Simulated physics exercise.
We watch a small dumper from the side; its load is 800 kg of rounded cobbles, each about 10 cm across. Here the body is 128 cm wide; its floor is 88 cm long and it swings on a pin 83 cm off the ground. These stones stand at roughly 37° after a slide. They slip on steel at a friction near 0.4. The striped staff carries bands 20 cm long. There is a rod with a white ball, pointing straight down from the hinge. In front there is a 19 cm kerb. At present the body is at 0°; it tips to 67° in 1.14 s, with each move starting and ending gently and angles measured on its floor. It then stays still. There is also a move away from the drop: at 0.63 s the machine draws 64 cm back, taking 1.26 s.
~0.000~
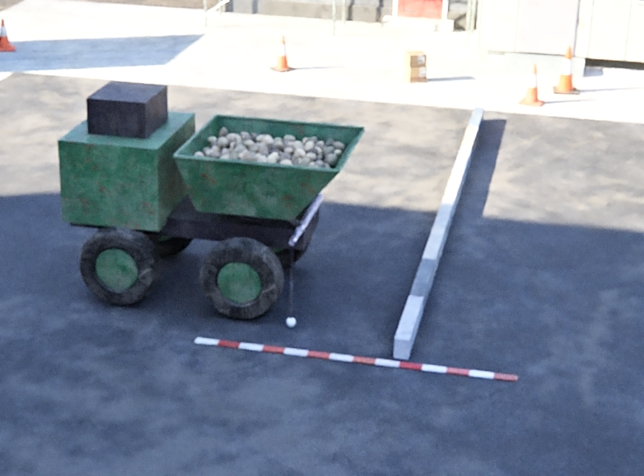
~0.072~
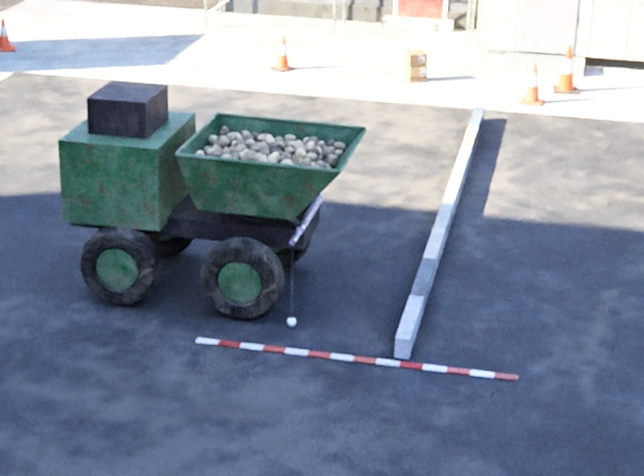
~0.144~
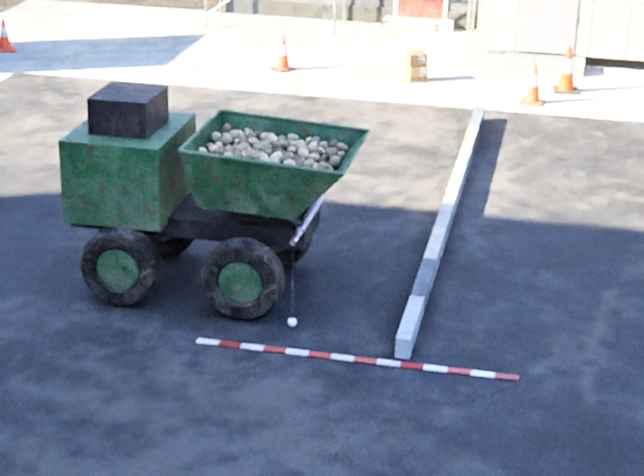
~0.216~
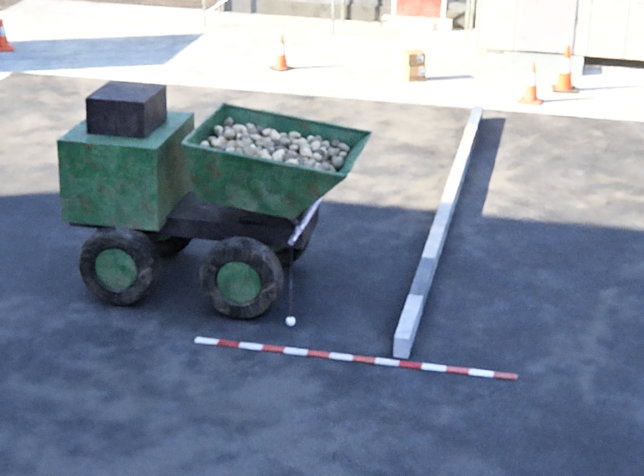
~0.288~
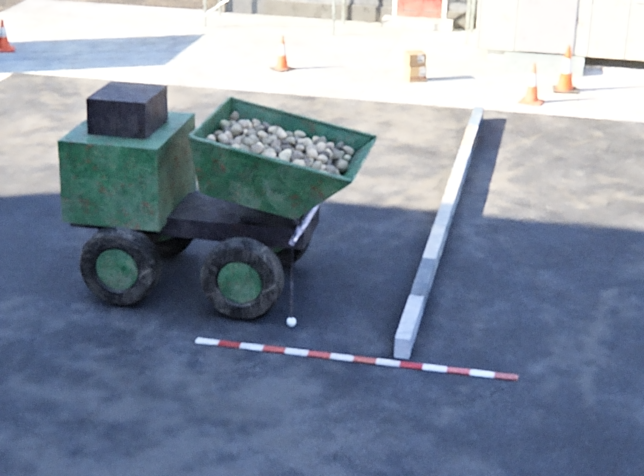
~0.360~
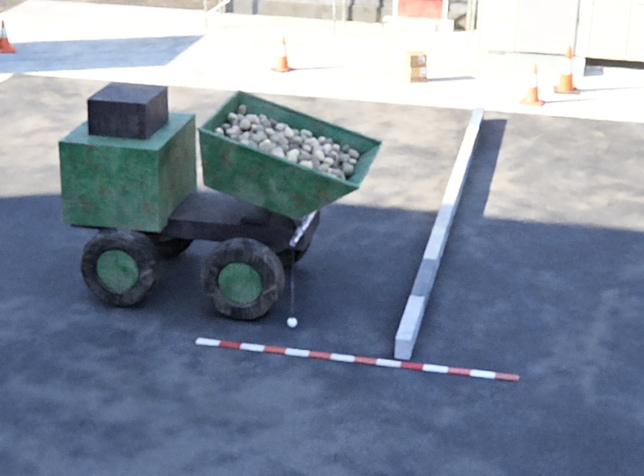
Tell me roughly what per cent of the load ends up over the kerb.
Around 20 out of 100.
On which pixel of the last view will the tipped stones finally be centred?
About (376, 299).
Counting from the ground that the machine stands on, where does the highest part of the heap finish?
Roughly 36 cm above the ground.
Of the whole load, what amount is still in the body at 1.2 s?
I'd say it's holding near 70 per cent.
After 0.9 s the floor is at 57°; 100 % in the body; the foremost stones are at (379, 213).
After 1.2 s the floor is at 67°; 71 % in the body, 28 % on this side of the kerb, 1 % over the kerb; the foremost stones are at (430, 288).
After 2.3 s the floor is at 67°; 17 % in the body, 65 % on this side of the kerb, 18 % over the kerb; the foremost stones are at (610, 326).
After 5.2 s the floor is at 67°; 0 % in the body, 82 % on this side of the kerb, 18 % over the kerb; the foremost stones are at (627, 327).
